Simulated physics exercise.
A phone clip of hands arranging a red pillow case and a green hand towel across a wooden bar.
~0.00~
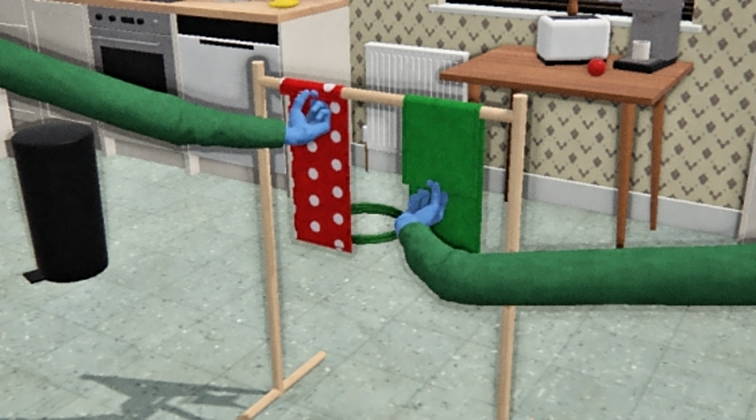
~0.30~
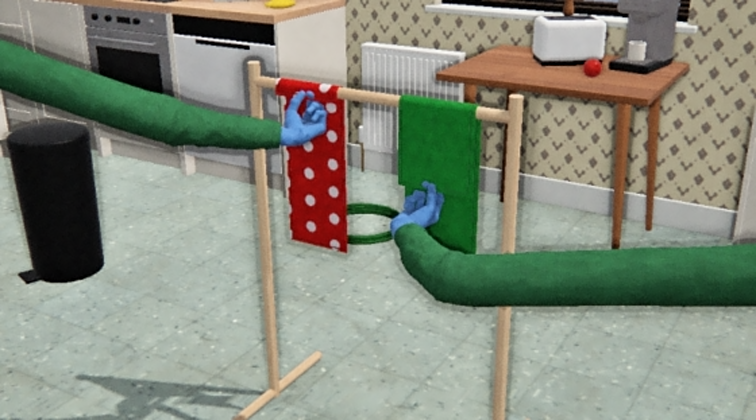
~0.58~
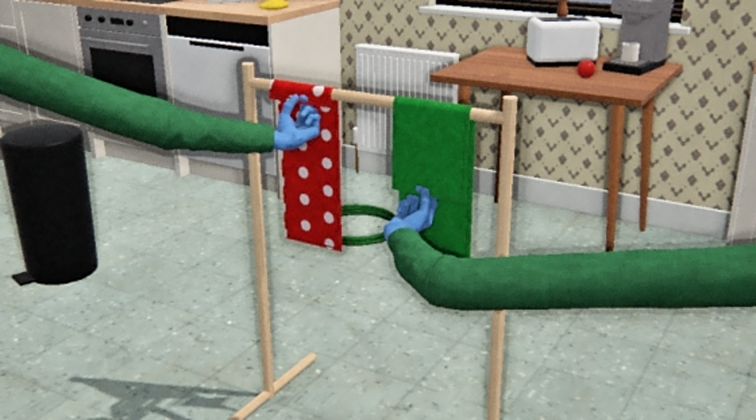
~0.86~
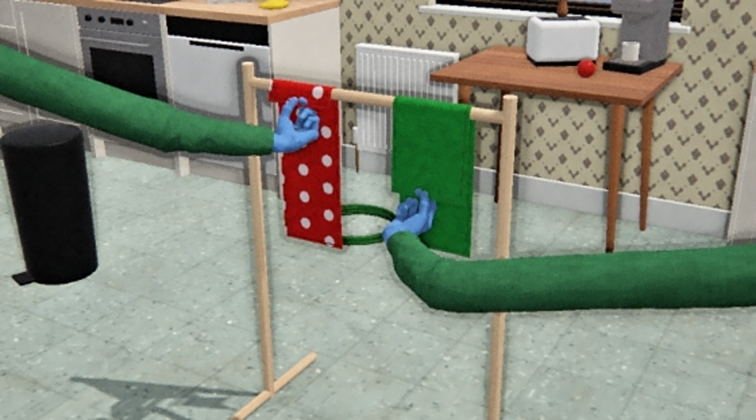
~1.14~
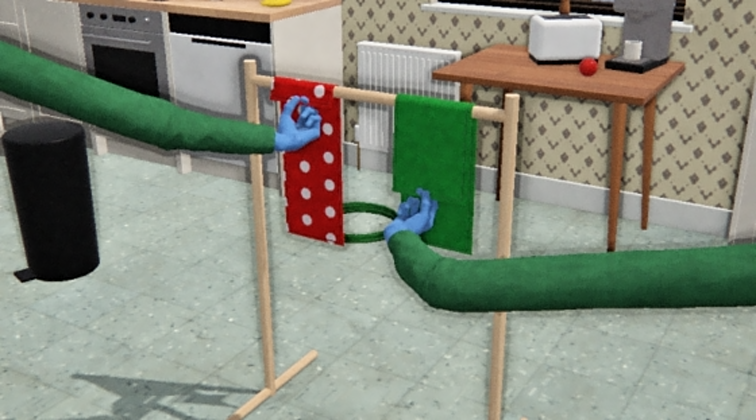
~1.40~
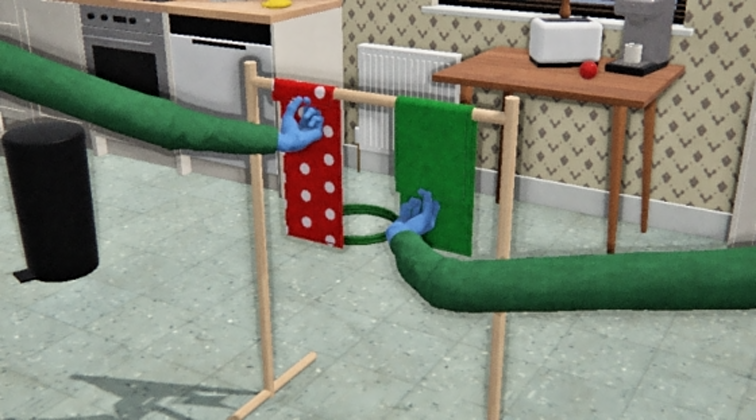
At first, a red cloth with white dots and a green cloth hang side by side over a wooden bar, with a blue-gloved hand at each. The whole view then shifts slightly left and drifts back a touch, while the hands and cloths stay almost still.
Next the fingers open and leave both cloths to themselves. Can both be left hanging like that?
As it turns out, the red pillow case slides off. The green hand towel hangs there.
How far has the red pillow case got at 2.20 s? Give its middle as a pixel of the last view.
By then it is at (320, 408).
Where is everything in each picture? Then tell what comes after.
Pillow case front hem (325, 96), back hem (337, 245); hand towel front hem (421, 182), back hem (426, 245), in the first frame.
Pillow case front hem (321, 97); hand towel front hem (416, 183), in the second frame.
Pillow case front hem (315, 100); hand towel front hem (410, 187), in the third frame.
Pillow case front hem (314, 103); hand towel front hem (409, 191), in the fourth frame.
Pillow case front hem (316, 102); hand towel front hem (410, 190), in the fifth frame.
Pillow case front hem (317, 103), back hem (328, 241), front far shorter than the back; hand towel front hem (412, 190), back hem (418, 240), front over half the back, in the sixth frame.
After 1.94 s, pillow case clear of the rail and dropping near (318, 311); hand towel still hanging.
After 2.20 s, pillow case in a heap on the floor near (320, 408); hand towel still hanging.
At rest, pillow case in a heap on the floor near (320, 409); hand towel still hanging. The red pillow case slips to the floor and the green hand towel keeps its place.
